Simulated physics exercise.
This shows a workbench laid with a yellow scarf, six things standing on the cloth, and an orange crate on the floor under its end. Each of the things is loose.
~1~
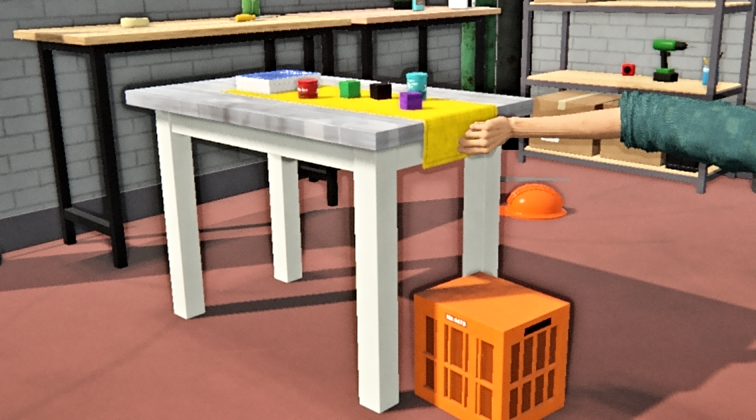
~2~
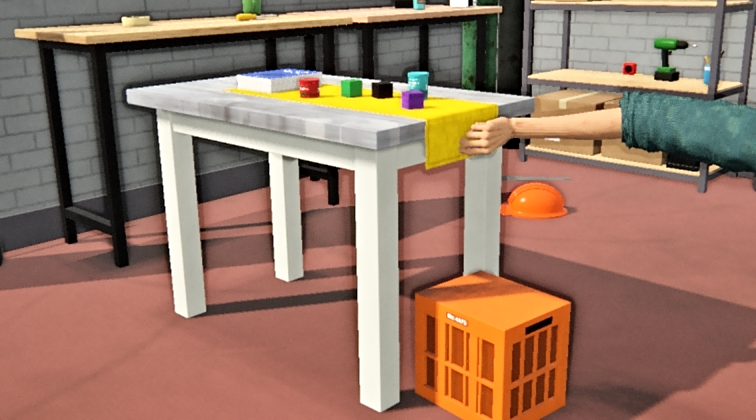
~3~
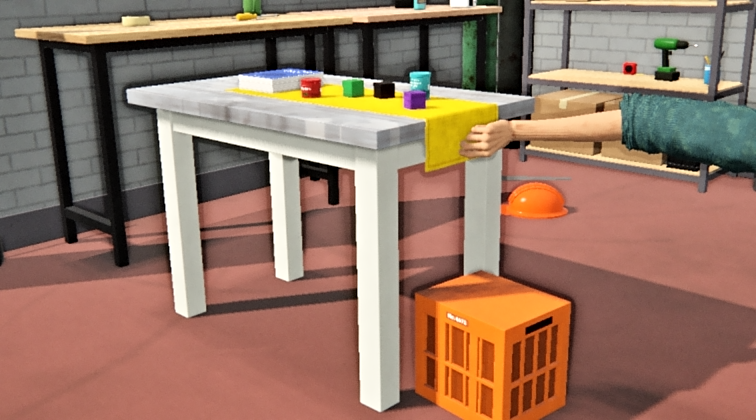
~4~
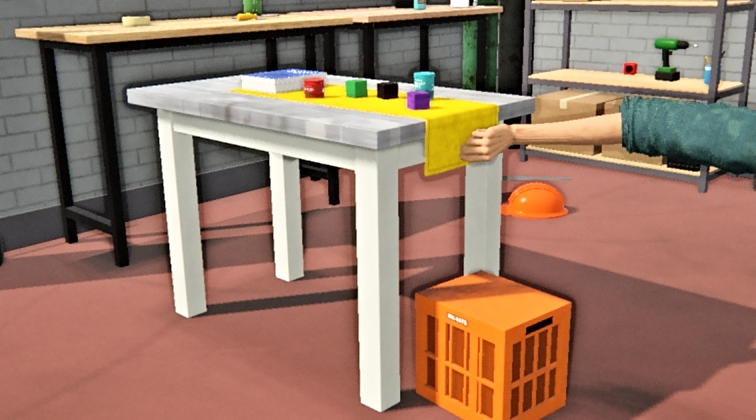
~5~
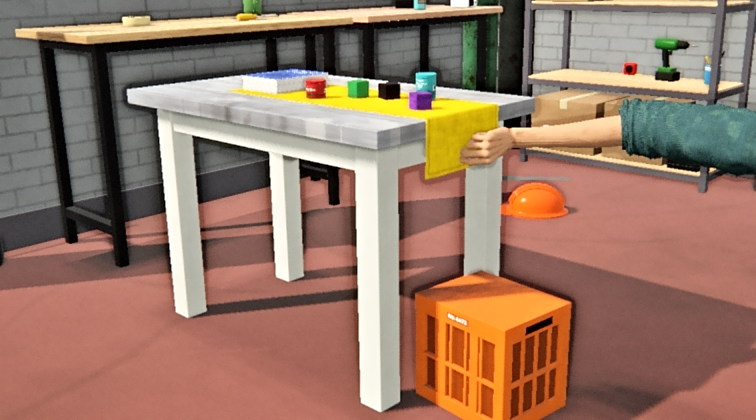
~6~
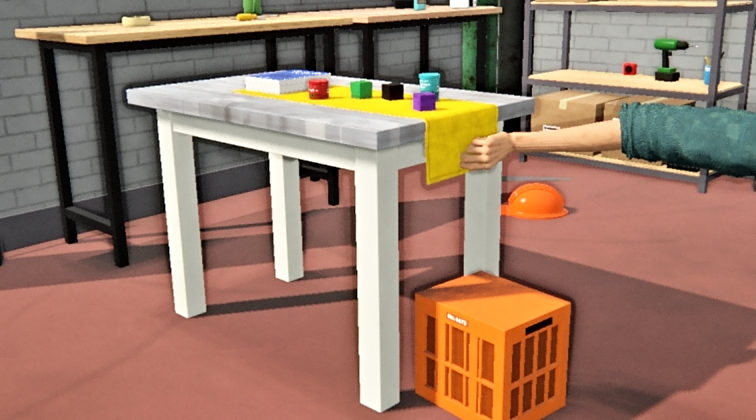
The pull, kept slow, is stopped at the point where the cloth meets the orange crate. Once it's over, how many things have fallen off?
By then three have.
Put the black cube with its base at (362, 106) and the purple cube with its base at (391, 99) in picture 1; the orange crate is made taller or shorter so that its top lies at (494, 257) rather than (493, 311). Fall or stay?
The black cube holds on; the purple cube stays on.
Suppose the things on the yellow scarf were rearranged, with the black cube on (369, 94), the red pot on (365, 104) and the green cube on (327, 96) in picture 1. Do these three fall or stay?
First the black cube: It is still up there. Next the red pot: It ends off the top. Last the green cube: It is still up there.
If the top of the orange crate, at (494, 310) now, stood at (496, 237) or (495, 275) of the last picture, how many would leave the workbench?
That would make 1 and 2.
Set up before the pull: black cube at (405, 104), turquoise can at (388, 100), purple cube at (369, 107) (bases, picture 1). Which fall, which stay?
Briefly: Black cube drops; turquoise can drops; purple cube drops.
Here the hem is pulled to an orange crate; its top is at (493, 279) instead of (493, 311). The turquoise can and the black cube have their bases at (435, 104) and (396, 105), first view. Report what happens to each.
As for the turquoise can, it leaves the top; as for the black cube, it leaves the top.
Soon after, hem near (464, 251); purple cube and turquoise can gone.
Then, hem on the crate; purple cube, turquoise can and black cube gone.
At rest, hem on the crate; purple cube, turquoise can and black cube gone. The answer is three.
